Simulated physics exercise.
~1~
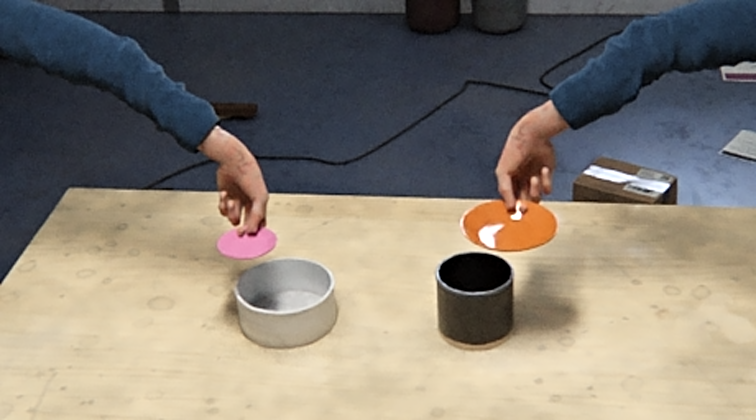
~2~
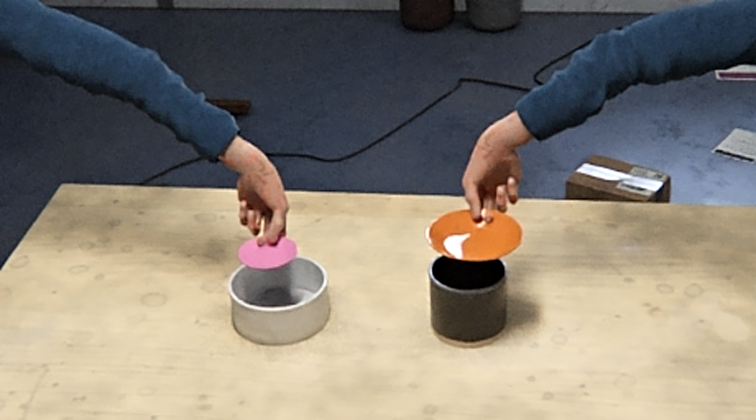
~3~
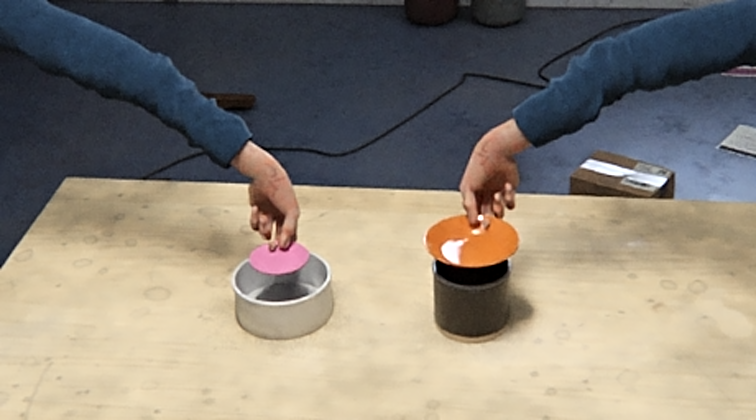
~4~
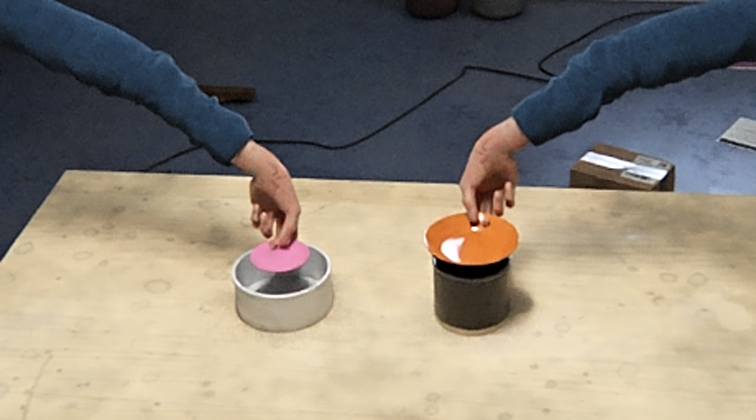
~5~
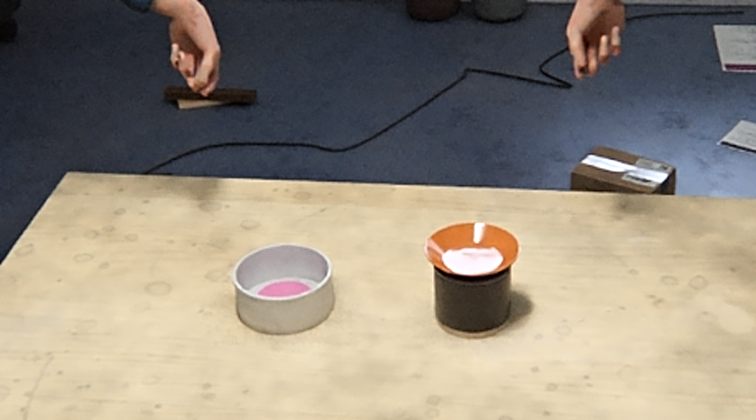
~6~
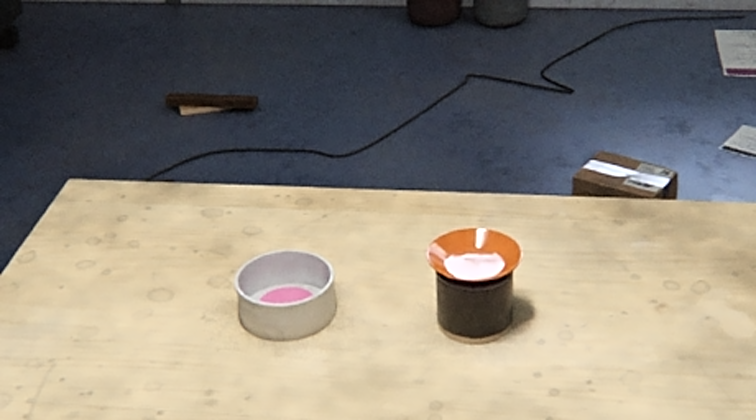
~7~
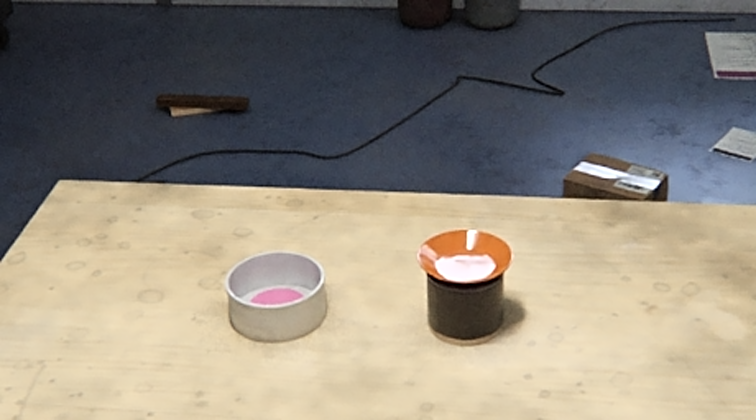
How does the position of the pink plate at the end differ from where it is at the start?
At the start the pink plate is held by a hand just above and behind the grey container on the left. By the end it is lower and slightly to the right, lying inside that container.
